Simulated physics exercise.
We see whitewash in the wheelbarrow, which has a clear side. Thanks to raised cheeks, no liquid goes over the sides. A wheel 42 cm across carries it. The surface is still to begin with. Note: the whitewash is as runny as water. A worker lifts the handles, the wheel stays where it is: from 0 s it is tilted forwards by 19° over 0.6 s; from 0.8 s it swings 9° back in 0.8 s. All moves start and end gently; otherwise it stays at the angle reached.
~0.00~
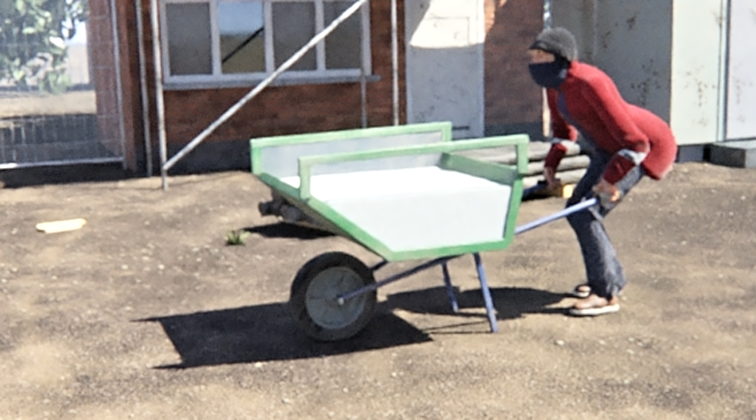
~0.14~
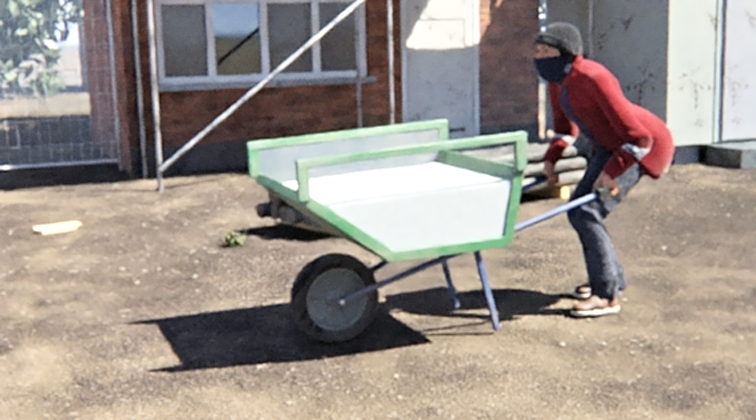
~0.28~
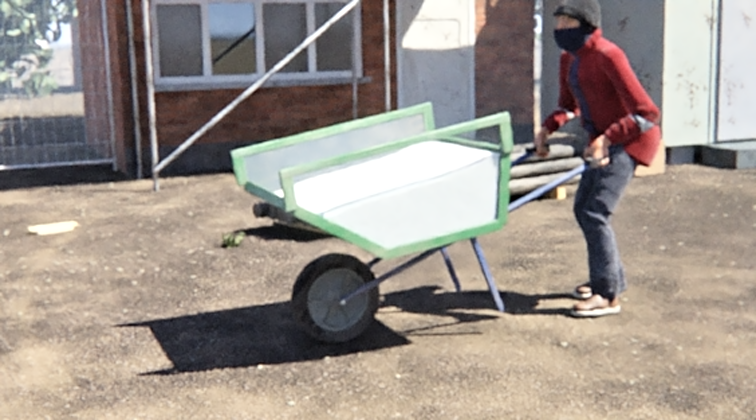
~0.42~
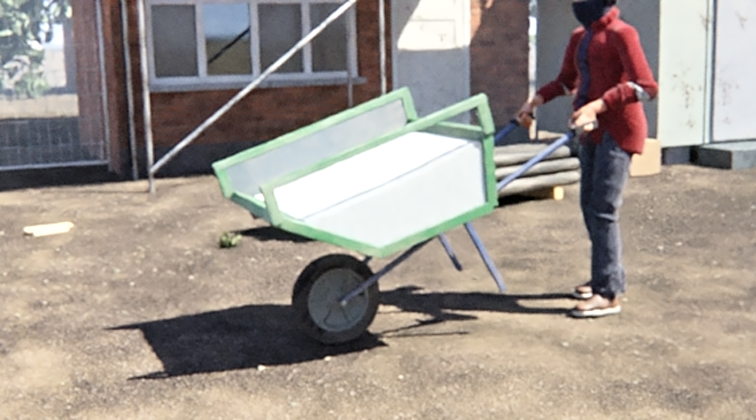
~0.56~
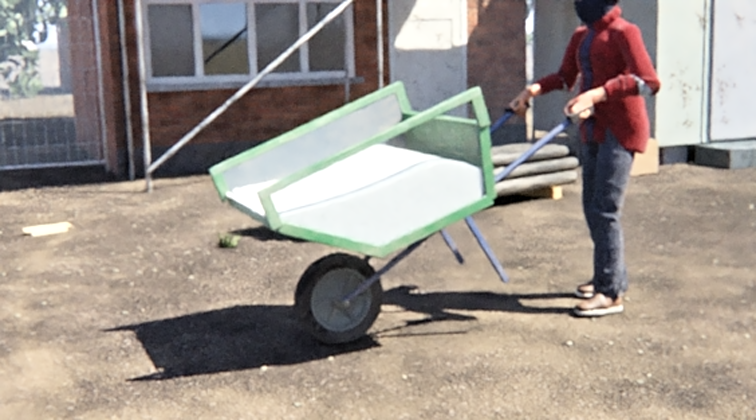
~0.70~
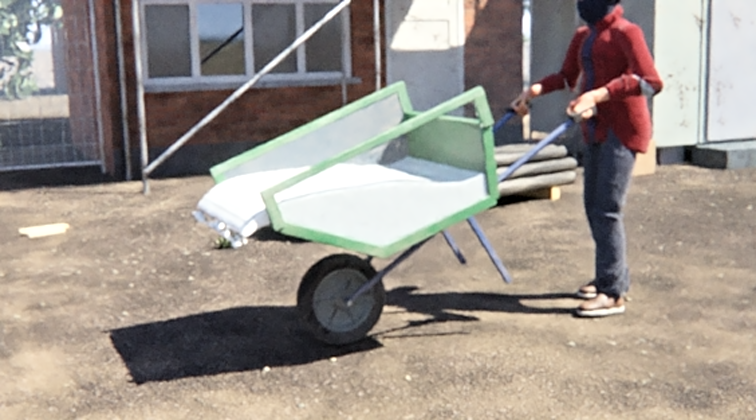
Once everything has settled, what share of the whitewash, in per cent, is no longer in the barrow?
I would say 54 per cent is no longer inside.
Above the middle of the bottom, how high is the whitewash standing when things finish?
10 cm.
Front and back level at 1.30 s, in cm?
Level, front = 18 cm; level, back = 0 cm.
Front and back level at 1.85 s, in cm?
Some 14 cm in front and some 12 cm behind.
Then, 1.30 s in, the barrow is at 12° forwards, the surface stands 0 cm at the back and 18 cm at the front; 48 per cent is out, over the front.
Then, 1.85 s in, the barrow is at 10° forwards, the surface stands 11 cm at the back and 13 cm at the front; 51 per cent is out, over the front.
Then, 2.40 s in, the barrow is at 10° forwards, the surface stands 9 cm at the back and 14 cm at the front; 51 per cent is out, over the front.
Then, 4.49 s in, 54 per cent is out, over the front, 68 of 126 litres.
